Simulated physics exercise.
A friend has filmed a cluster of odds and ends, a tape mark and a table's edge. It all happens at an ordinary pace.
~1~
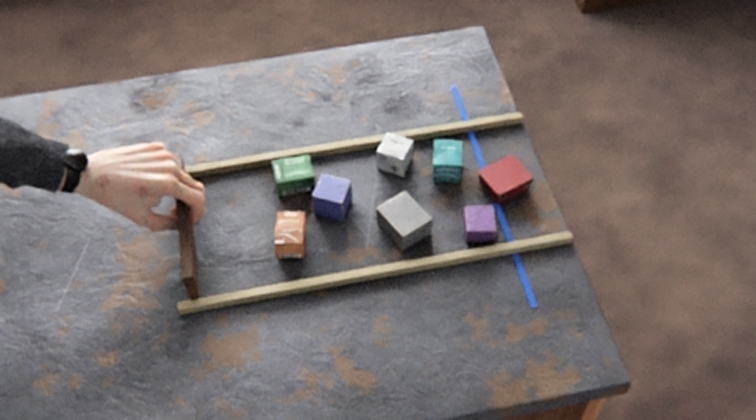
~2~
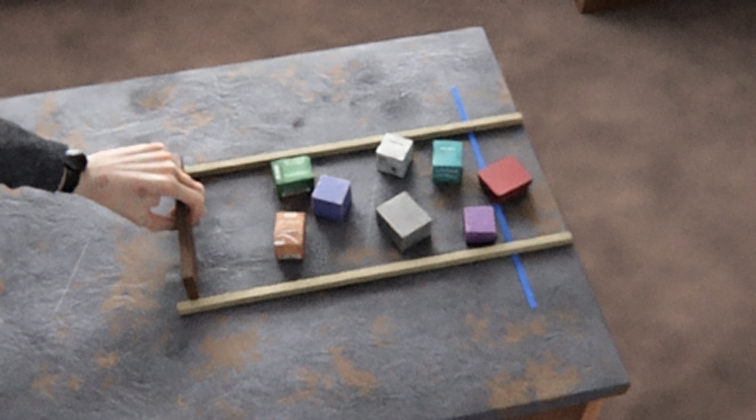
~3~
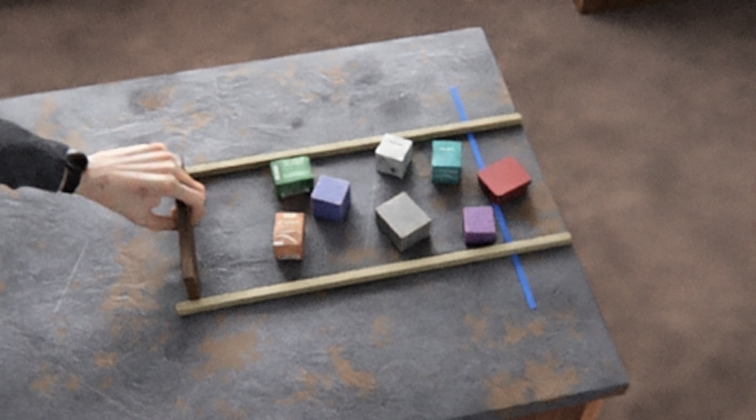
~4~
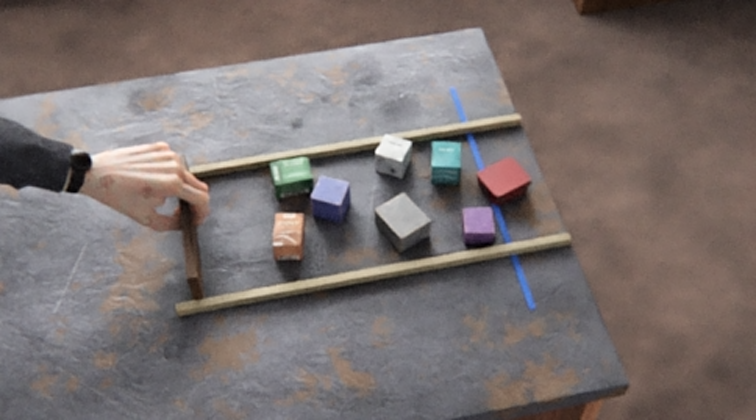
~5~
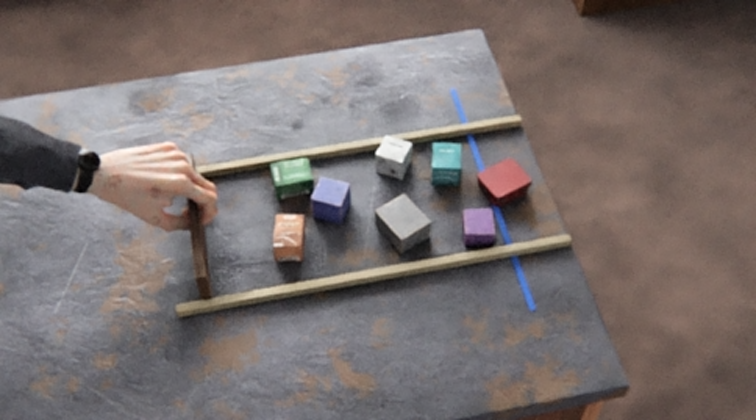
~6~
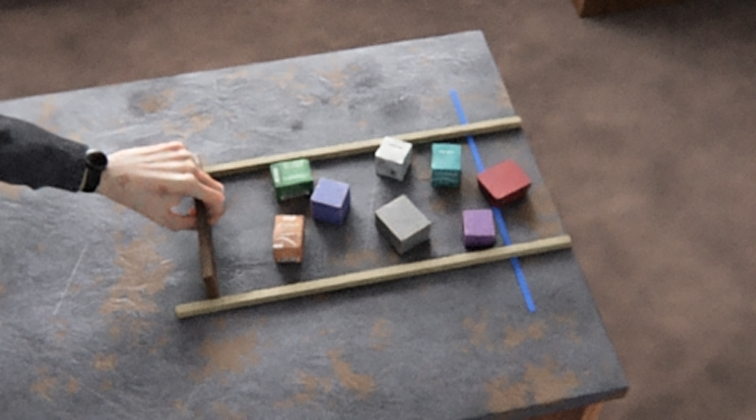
On a worn grey tabletop, a hand slides a dark board slightly right toward scattered blocks.
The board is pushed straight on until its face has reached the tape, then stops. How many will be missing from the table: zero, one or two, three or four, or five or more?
As it turns out, the number that fall off is one or two.
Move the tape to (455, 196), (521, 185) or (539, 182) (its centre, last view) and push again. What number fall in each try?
Try by try, 0, 5 and 8.
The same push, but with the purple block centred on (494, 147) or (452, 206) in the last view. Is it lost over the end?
Place by place, it is lost; tumbles off.
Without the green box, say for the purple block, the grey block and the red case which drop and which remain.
The purple block drops off, the grey block survives, the red case comes down.
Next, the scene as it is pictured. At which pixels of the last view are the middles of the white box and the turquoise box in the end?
About (523, 129), and the other about (534, 157).
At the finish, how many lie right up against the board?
It touches 3.
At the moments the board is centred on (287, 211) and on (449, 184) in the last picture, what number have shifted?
At the one place 2, at the other 8.
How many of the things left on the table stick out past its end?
The number is 3.
Soon after, none off yet; red case at rest near (503, 185); purple block at rest near (478, 229); turquoise box at rest near (446, 166).
Then, none off yet; red case at rest near (503, 185); purple block moved a little near (495, 226); turquoise box moved a little near (466, 166).
At rest, the number that fall off is one or two; fallen, purple block and red case.
